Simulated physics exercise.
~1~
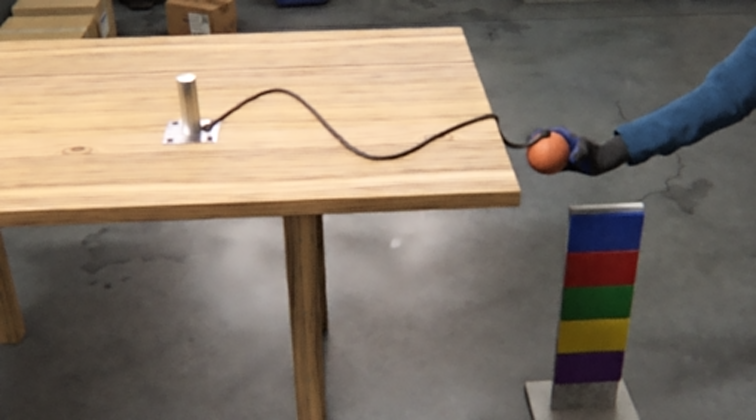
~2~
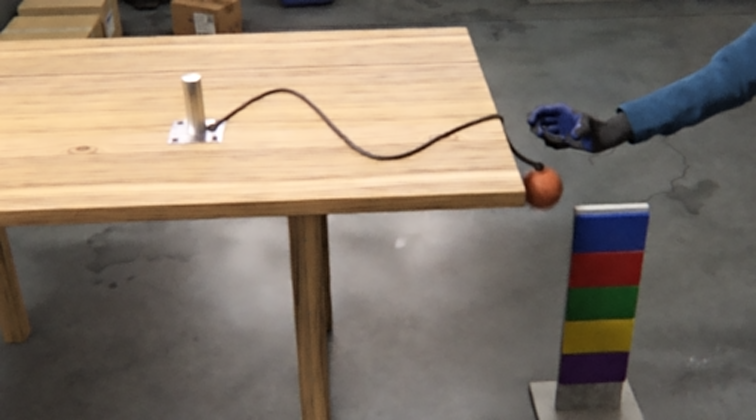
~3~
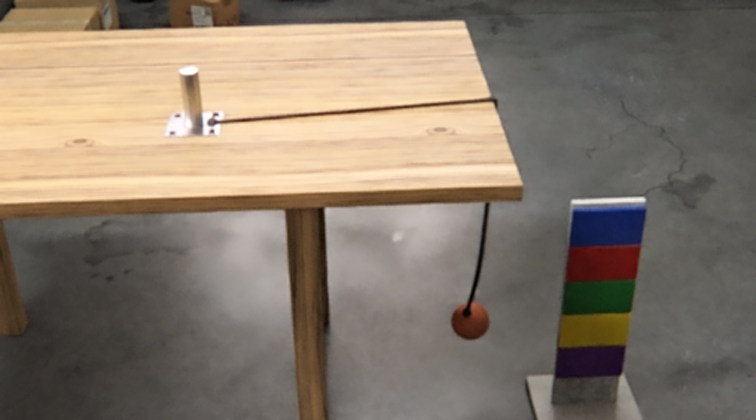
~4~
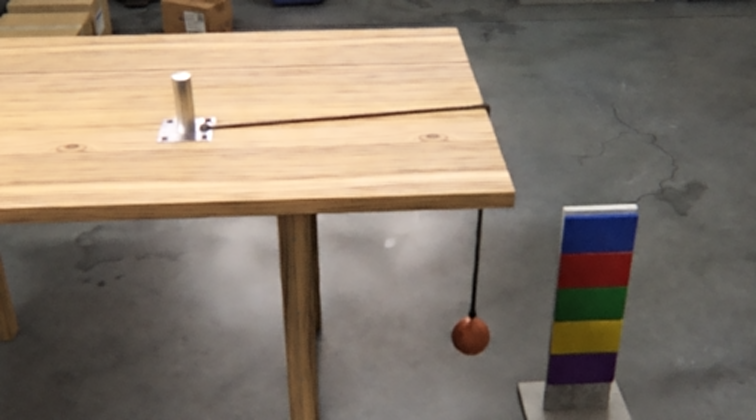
An orange ball on a dark cord is held by a gloved hand in a blue sleeve, just past the right edge of a wooden workbench, seen from slightly above by a gently swaying camera. The cord curves loosely across the bench from a plate beside a short metal post. To the right stands a board banded blue, red, green, yellow and purple from top to bottom. The hand lets go and draws back as the ball drops. The cord pulls straight over the edge, and the ball swings in beneath the bench, ending hanging level with the yellow band.
